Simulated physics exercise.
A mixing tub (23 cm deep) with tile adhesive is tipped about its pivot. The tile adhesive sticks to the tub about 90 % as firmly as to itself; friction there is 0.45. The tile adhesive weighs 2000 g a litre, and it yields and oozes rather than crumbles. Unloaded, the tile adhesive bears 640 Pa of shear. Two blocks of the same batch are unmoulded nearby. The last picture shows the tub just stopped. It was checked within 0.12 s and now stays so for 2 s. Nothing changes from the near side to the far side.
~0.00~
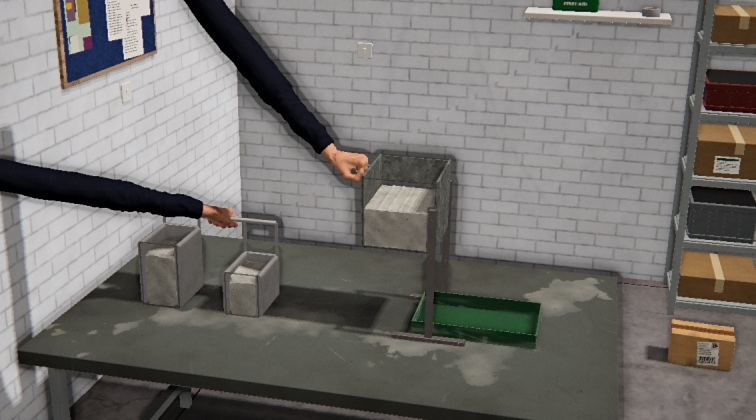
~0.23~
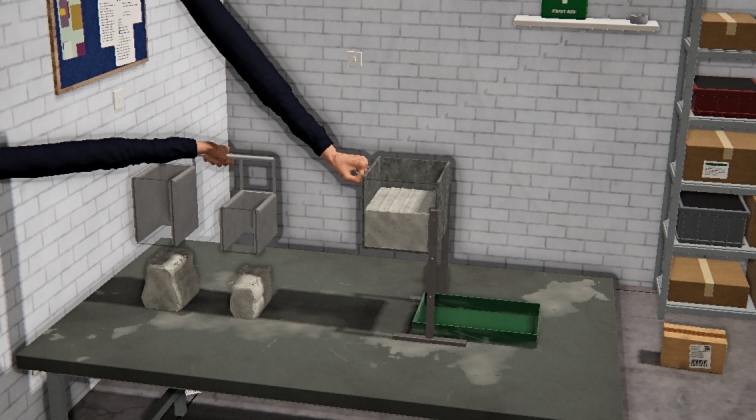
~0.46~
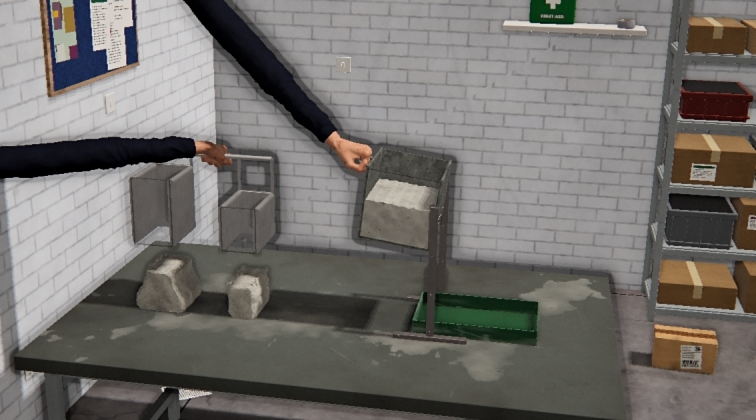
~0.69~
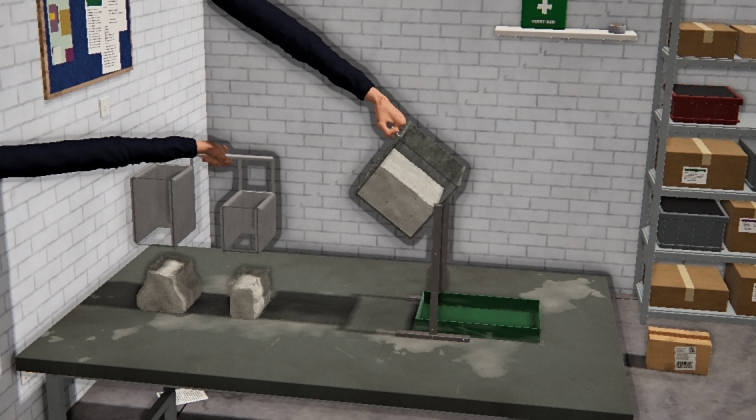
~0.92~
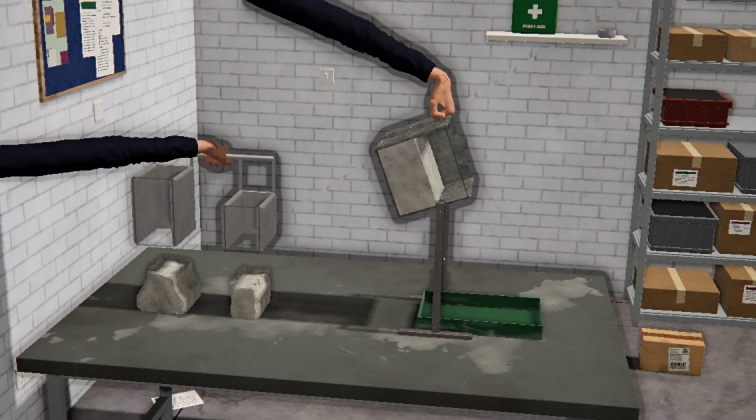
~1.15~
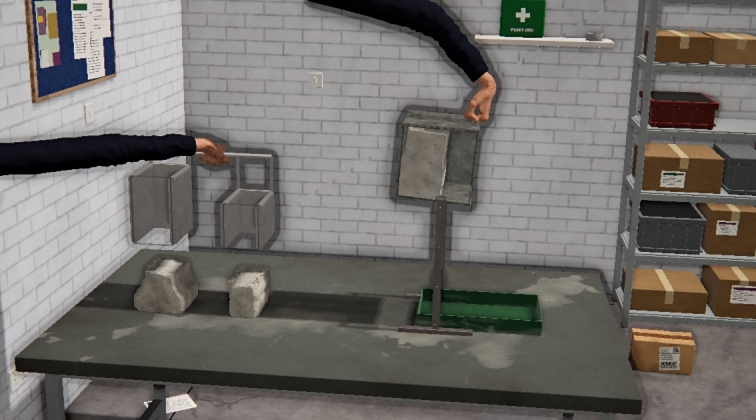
Hands lifting moulds off two pale grey blocks, then tipping a tub of tile adhesive rightward onto its side above a bench.
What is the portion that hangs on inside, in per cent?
Expect roughly 76 %.
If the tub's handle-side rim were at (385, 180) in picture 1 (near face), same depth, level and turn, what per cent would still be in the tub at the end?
In that case some 100 per cent.
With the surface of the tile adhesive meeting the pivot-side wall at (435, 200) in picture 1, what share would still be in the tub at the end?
Then about 55 %.
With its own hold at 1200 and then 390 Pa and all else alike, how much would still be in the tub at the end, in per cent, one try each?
In turn about 100 %, 60 %.
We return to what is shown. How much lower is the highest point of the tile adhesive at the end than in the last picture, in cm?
Roughly 11 cm.
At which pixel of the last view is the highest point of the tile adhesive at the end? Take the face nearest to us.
Near (414, 165).
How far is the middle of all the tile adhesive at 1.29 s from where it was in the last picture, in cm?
Roughly 4 cm.
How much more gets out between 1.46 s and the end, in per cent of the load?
Near 18 %.
By 1.29 s, the tub is at 94 degrees and holds 100 %.
By 1.46 s, the tub is at 94 degrees and holds 95 %.
By 1.63 s, the tub is at 94 degrees and holds 82 %.
By 1.80 s, the tub is at 94 degrees and holds 77 %.
By 3.15 s, at the end, the tub is at 94 degrees and holds 76 %.
